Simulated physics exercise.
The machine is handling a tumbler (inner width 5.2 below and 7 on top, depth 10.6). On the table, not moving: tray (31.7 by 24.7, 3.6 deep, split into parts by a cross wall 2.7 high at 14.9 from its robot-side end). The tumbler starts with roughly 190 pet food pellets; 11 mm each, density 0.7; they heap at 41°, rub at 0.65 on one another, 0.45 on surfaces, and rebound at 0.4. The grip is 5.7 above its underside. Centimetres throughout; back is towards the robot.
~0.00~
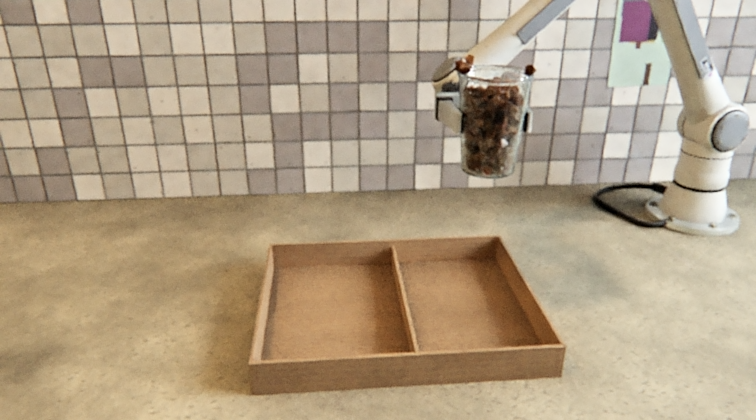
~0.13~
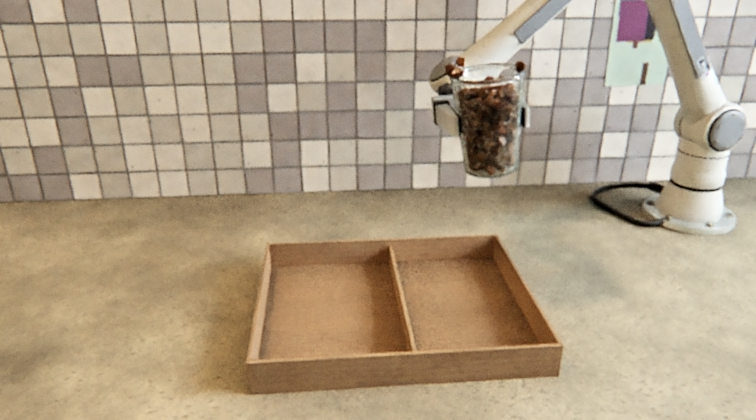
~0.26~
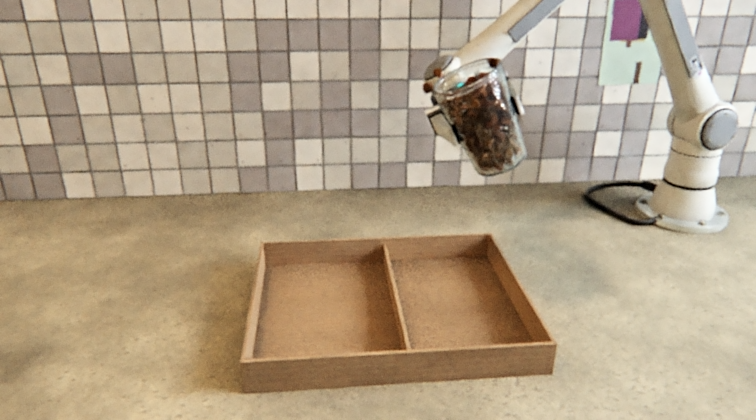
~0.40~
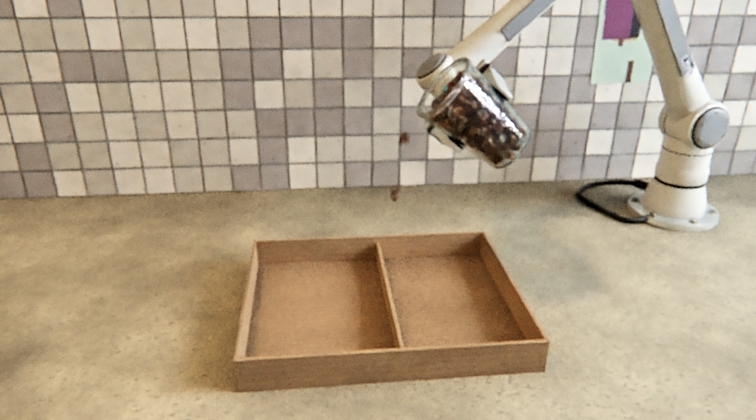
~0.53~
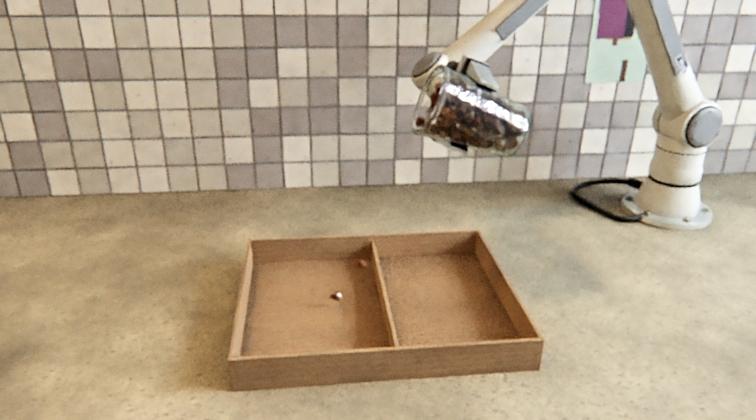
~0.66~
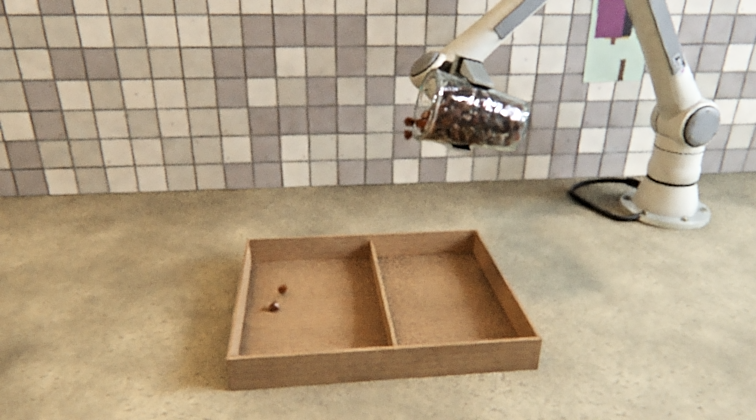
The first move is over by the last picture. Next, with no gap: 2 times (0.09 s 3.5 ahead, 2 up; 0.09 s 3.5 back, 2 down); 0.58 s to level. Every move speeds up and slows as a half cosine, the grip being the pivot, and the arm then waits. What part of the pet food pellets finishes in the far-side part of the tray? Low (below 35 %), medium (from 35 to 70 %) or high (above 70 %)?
In the far-side part of the tray the share is high, above 70 %.
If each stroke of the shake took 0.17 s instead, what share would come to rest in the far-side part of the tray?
Then about 20 per cent.
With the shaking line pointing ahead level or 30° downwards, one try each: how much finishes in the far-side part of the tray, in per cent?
Some 55 and 30 per cent.
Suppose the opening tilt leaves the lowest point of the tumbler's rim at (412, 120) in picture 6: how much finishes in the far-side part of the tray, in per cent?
About 55 per cent.
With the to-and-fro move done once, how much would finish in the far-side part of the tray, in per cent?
Then about 80 per cent.
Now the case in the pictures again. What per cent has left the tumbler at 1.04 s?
About 90 per cent by then.
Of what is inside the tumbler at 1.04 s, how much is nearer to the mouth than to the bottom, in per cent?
About 80 per cent.
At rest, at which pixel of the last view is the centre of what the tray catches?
Near (297, 307).
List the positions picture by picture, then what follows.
In the first frame, tumbler middle at (491, 124), level; upper third of the load around (492, 96), from x 460 to 530, top at y 60; 192 in the tumbler.
In the second frame, tumbler middle at (489, 123), tilted 7° forward; upper third of the load around (488, 96), from x 450 to 520, top at y 65.
In the third frame, tumbler middle at (484, 122), tilted 26° forward; upper third of the load around (480, 97), from x 430 to 515, top at y 60; 191 in the tumbler, 1 in flight or on a rim.
In the fourth frame, tumbler middle at (479, 119), tilted 50° forward; upper third of the load around (469, 100), from x 395 to 520, top at y 75; 190 in the tumbler, 2 in flight or on a rim.
In the fifth frame, tumbler middle at (474, 117), tilted 69° forward; upper third of the load around (467, 101), from x 335 to 520, top at y 80; 190 in the tumbler, 2 in the far-side part.
In the sixth frame, tumbler middle at (473, 116), tilted 76° forward; upper third of the load around (469, 103), from x 275 to 520, top at y 85; 190 in the tumbler, 2 in the far-side part.
By 1.04 s, tilted 76° forward, highest piece 24 above the table; 136 in the far-side part, 21 in the tumbler, 1 in the robot-side part, 34 in flight or on a rim.
By 1.41 s, tilted 18° forward, highest piece 25 above the table; 166 in the far-side part, 20 in the tumbler, 4 in the robot-side part, 2 on the table or floor.
By 1.80 s, level, highest piece 22 above the table; 166 in the far-side part, 20 in the tumbler, 4 in the robot-side part, 2 on the table or floor.
By 2.85 s, level, highest piece 22 above the table; 166 in the far-side part, 20 in the tumbler, 4 in the robot-side part, 2 on the table or floor.
Final count, 166 in the far-side part, 20 in the tumbler, 4 in the robot-side part, 2 on the table or floor. That is 86 % in the far-side part of the tray.
